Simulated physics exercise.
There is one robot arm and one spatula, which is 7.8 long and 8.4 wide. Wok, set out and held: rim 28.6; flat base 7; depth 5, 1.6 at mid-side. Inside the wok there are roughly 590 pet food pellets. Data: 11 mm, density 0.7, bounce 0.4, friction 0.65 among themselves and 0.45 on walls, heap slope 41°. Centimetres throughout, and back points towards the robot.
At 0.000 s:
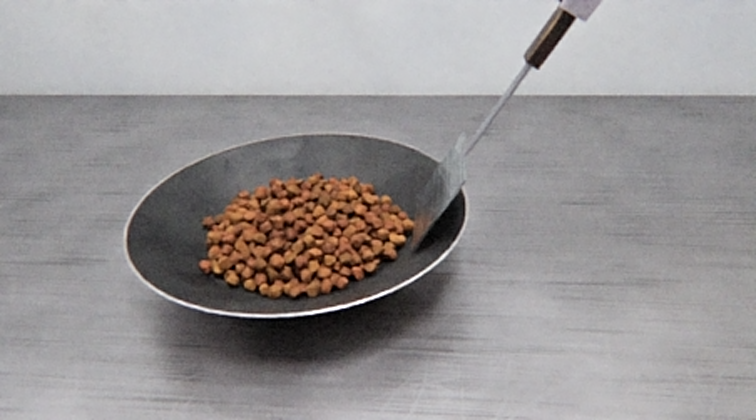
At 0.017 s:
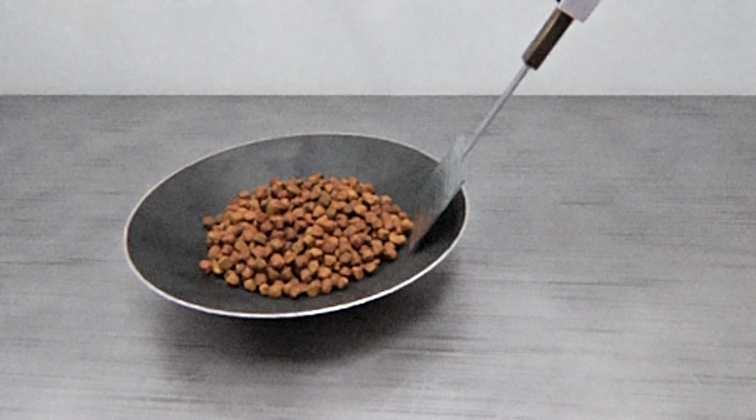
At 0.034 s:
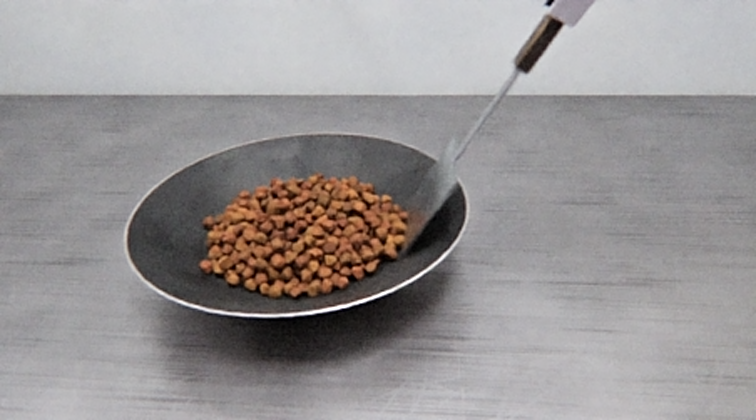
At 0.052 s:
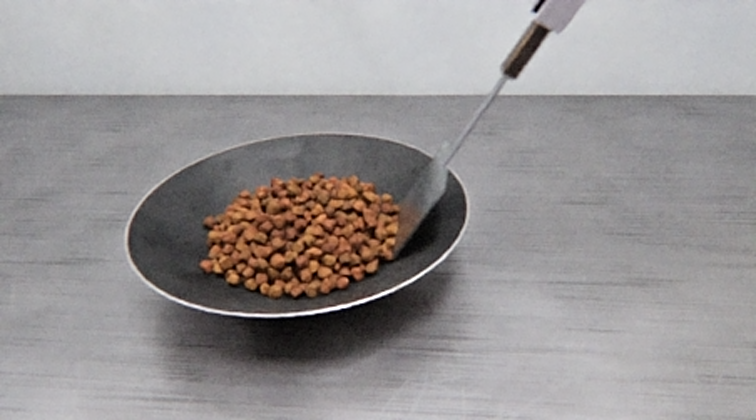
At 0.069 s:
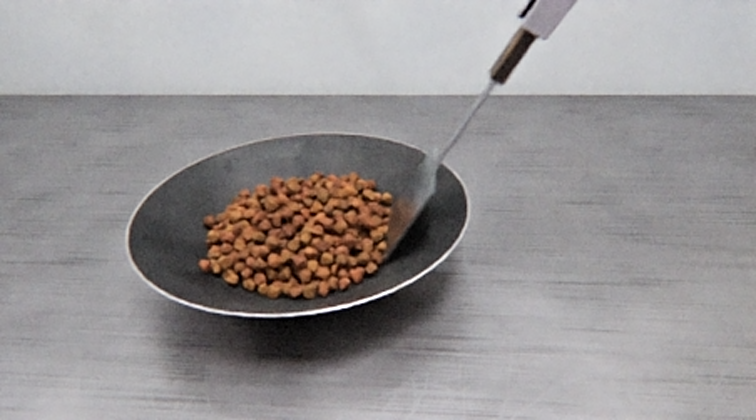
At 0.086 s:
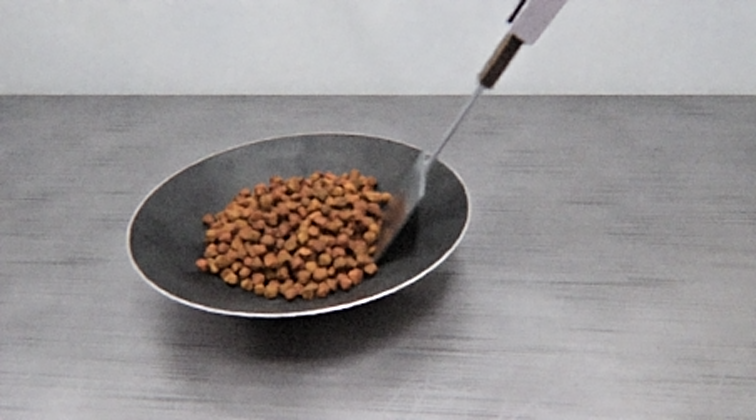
The clip opens on a dark wok holding a mound of small brown pellets on a grey surface, with a spatula angled against the inside of its right rim. The spatula slides left and slightly down into the right edge of the mound, pushing pellets there a little leftward while most stay still.
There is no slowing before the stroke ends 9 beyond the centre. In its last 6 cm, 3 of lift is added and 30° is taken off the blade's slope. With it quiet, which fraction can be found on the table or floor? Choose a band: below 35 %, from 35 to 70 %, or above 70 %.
Below 35 %.
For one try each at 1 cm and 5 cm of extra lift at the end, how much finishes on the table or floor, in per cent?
First try about 30 %, second try about 25 %.
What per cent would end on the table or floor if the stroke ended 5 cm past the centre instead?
Near 0 per cent.
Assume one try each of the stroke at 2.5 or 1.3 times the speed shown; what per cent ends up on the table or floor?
Some 50 per cent, then some 35 per cent, on the table or floor.
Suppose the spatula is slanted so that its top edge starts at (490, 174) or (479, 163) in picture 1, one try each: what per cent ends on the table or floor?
About 20 and 25 per cent.
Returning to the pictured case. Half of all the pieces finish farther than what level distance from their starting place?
Some 9 centimetres.
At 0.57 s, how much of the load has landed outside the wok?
I'd put it at around 25 per cent.
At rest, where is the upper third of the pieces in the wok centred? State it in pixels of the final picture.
You'll find it at about (197, 199).
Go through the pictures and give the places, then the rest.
Spatula top edge at (465, 154), sloping 59°; upper third of the load around (302, 218), from x 205 to 410, top at y 180; 586 in the wok, in the first frame.
Spatula top edge at (464, 154), sloping 59°; upper third of the load around (302, 218), from x 205 to 410, top at y 180, in the second frame.
Spatula top edge at (456, 158), sloping 59°; upper third of the load around (302, 217), from x 205 to 405, top at y 180, in the third frame.
Spatula top edge at (445, 162), sloping 59°; upper third of the load around (302, 216), from x 205 to 395, top at y 180, in the fourth frame.
Spatula top edge at (435, 166), sloping 59°; upper third of the load around (299, 215), from x 205 to 385, top at y 180, in the fifth frame.
Spatula top edge at (424, 170), sloping 59°; upper third of the load around (296, 213), from x 200 to 385, top at y 175; 586 in the wok, in the sixth frame.
By 0.20 s, sloping 59°, highest piece 6 above the table; 586 in the wok.
By 0.31 s, sloping 49°, highest piece 8 above the table; 568 in the wok, 18 on the blade or in flight.
By 0.57 s, sloping 29°, highest piece 7 above the table; 437 in the wok, 139 on the table or floor, 10 on the blade or in flight.
By 1.62 s, sloping 29°, highest piece 7 above the table; 437 in the wok, 149 on the table or floor.
Final count, 437 in the wok, 149 on the table or floor. That is 25 % on the table or floor.
